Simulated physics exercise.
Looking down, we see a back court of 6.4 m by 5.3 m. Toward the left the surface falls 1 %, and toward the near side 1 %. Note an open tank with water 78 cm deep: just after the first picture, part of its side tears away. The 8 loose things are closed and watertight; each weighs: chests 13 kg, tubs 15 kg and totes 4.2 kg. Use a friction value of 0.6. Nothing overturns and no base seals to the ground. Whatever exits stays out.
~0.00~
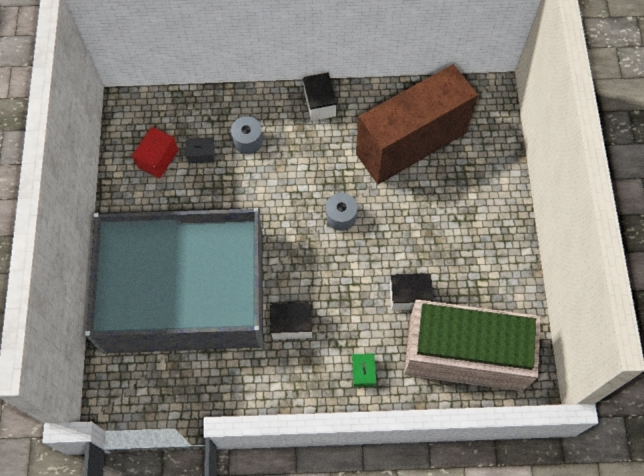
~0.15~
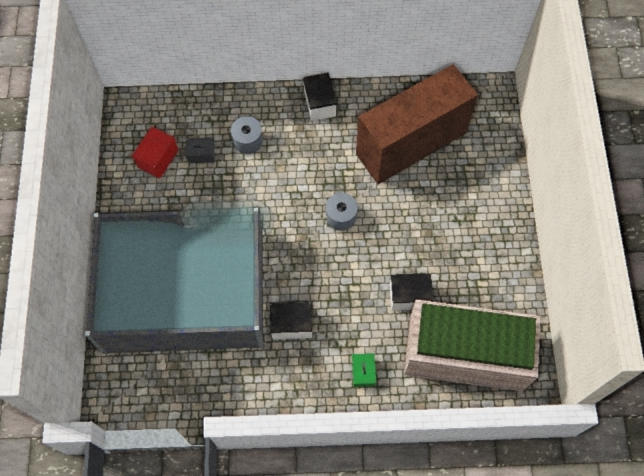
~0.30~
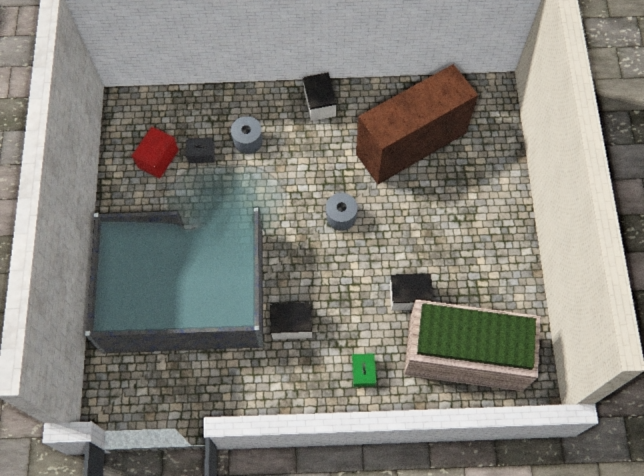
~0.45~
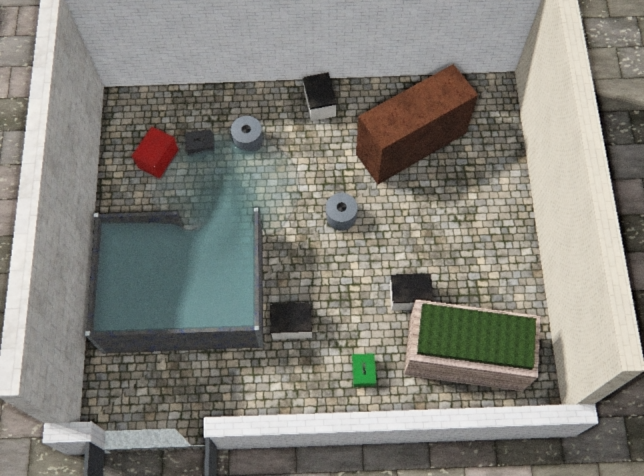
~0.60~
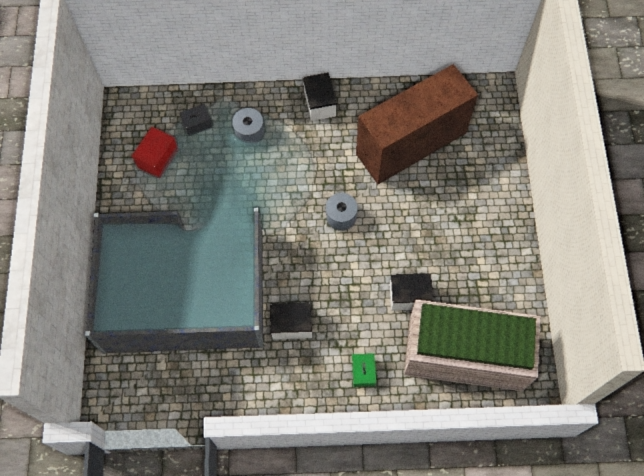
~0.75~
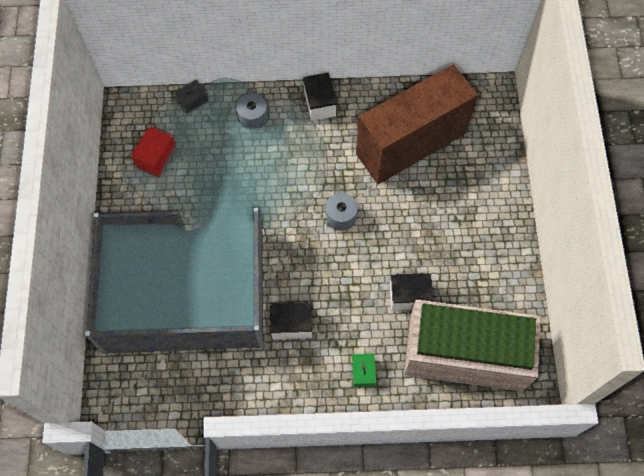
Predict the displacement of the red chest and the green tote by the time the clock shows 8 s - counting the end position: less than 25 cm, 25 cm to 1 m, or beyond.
My prediction: Chances are the red chest gets shoved a modest way; chances are the green tote won't really stir.
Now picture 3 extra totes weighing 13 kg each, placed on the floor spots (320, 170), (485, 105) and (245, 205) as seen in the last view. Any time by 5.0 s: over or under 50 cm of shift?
Answers, first to last: Exceeding, exceeding, exceeding.
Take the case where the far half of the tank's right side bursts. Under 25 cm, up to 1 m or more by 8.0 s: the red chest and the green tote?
Log: Red chest negligible displacement; green tote large displacement.
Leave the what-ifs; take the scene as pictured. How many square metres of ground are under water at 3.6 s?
Near 21 m2 in all.
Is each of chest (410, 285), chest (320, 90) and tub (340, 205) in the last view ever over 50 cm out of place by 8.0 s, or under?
Beyond, beyond, within.
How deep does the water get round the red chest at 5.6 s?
Roughly 15 cm at that moment.
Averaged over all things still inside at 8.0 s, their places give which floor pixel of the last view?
They average out to somewhere around (296, 243).
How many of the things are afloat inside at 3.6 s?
At that time the total is 4.
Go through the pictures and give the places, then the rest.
The red chest at (153, 146) rests on the ground; the green tote at (364, 368) rests on the ground; water covers 3.3 m2; 0 of 8 have shifted, in the first frame.
The red chest at (153, 146), on the bottom; the green tote at (364, 368), on the bottom; 4.1 m2 under water; 0 of 8 have shifted, in the second frame.
The red chest at (153, 146) rests on the ground; the green tote at (364, 368) rests on the ground; water covers 5.0 m2; 0 of 8 have shifted, in the third frame.
The red chest at (153, 146), on the bottom; the green tote at (364, 368), on the bottom; 6.0 m2 under water; 1 of 8 have shifted, in the fourth frame.
The red chest at (153, 146), on the bottom; the green tote at (364, 368) rests on the ground; water covers 7.1 m2; 2 of 8 have shifted, in the fifth frame.
The red chest at (152, 146) rests on the ground; the green tote at (364, 368) rests on the ground; water covers 8.5 m2; 2 of 8 have shifted, in the sixth frame.
After 1.6 s the red chest is near (117, 137), 0.6 m from its start, aground; the green tote is near (364, 368), 0.0 m from its start, aground; 0 of 8 are out; 3 afloat.
After 3.6 s the red chest is near (181, 202), 1.0 m from its start, afloat; the green tote is near (364, 368), 0.0 m from its start, aground; 0 of 8 are out; 4 afloat.
After 5.6 s the red chest is near (201, 95), 1.0 m from its start, afloat; the green tote is near (364, 368), 0.0 m from its start, aground; 0 of 8 are out; 4 afloat.
After 8.0 s the red chest is near (116, 156), 0.6 m from its start, afloat; the green tote is near (364, 368), 0.0 m from its start, aground; 0 of 8 are out; 3 afloat.
